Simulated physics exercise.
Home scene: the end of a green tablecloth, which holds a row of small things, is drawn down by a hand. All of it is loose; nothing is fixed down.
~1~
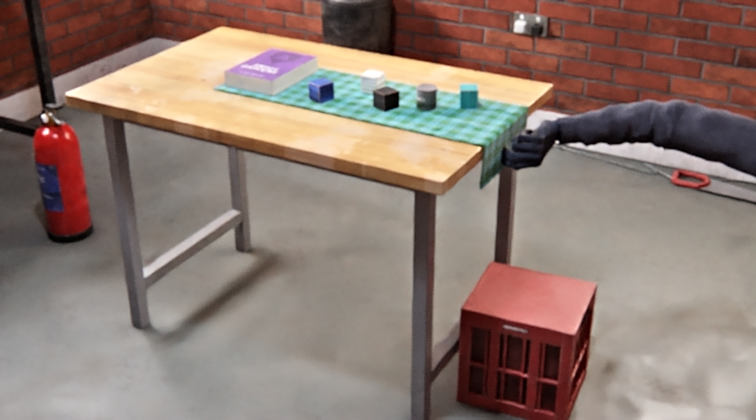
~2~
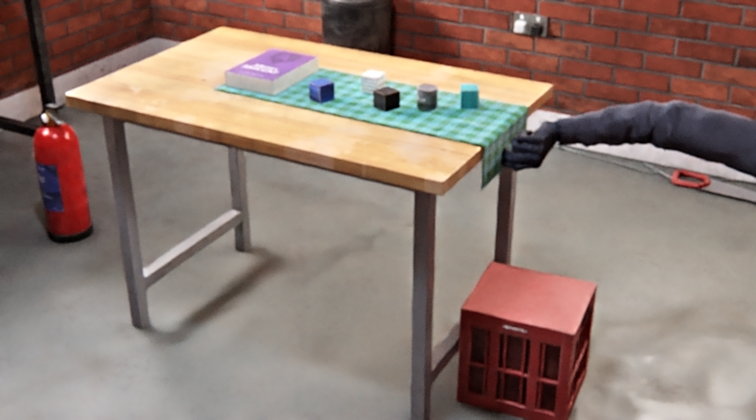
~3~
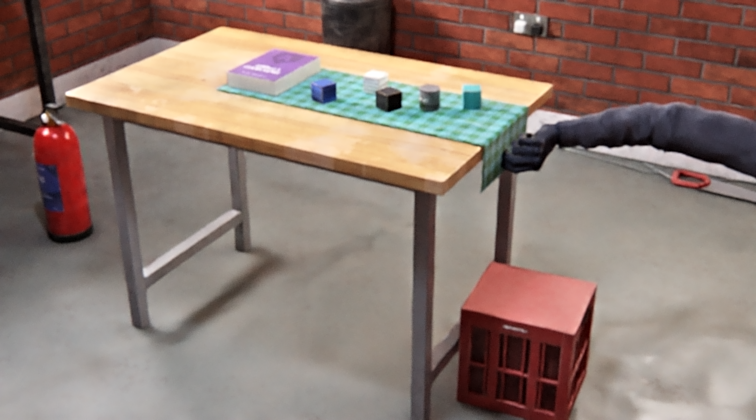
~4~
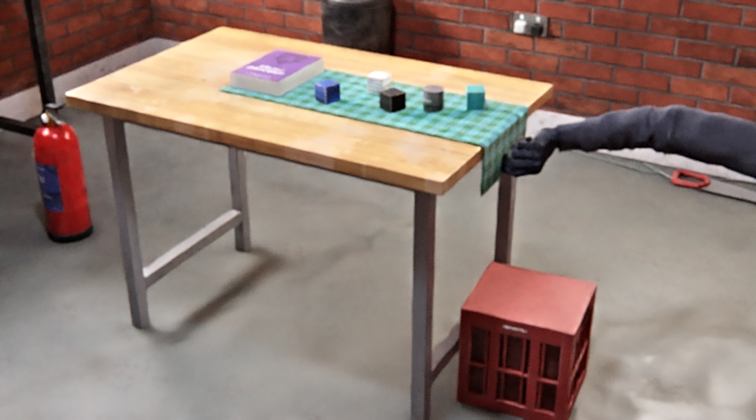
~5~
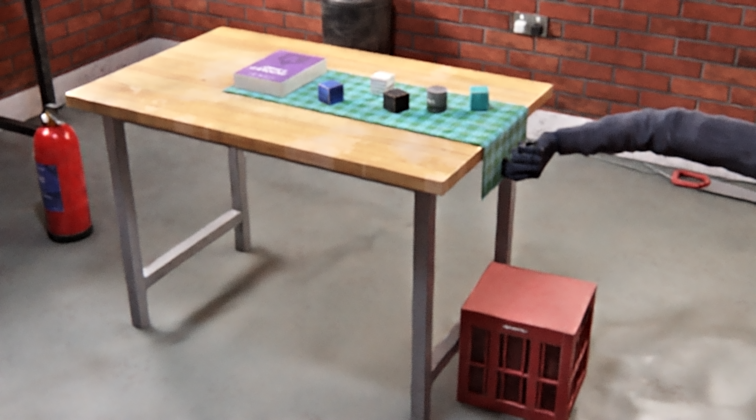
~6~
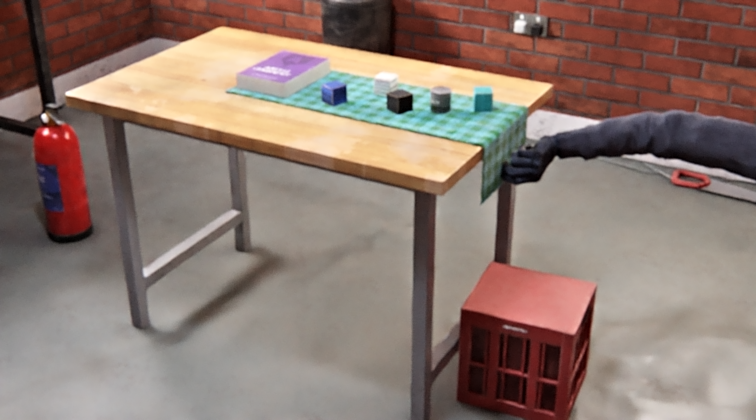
The footage shows a gloved hand at the right end of a wooden table slowly drawing down a green checked cloth, while the purple book and the blue, white, black, grey and turquoise objects on it shift slightly right together.
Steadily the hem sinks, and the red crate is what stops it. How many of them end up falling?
Exactly three drop.
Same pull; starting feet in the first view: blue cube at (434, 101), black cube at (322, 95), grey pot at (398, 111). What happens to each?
Each in turn: The blue cube goes down, the black cube stays aloft, the grey pot goes down.
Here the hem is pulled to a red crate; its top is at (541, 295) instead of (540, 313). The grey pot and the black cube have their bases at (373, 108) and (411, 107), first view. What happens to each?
The grey pot stays aboard, and the black cube does not stay aboard.
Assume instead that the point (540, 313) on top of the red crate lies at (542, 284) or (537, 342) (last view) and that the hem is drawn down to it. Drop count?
We'd see 2, then 4.
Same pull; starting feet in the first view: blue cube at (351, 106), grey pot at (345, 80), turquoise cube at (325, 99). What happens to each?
Of these three, the blue cube rides it out, the grey pot rides it out, the turquoise cube rides it out.
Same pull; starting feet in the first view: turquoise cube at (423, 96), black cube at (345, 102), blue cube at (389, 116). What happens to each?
Result - the turquoise cube comes off, the black cube stays put, and the blue cube comes off.
Soon after, hem near (503, 235); turquoise cube gone.
Then, hem near (501, 275); turquoise cube and grey pot gone.
At rest, hem on the crate; turquoise cube, grey pot and black cube gone. Over the edge go three.
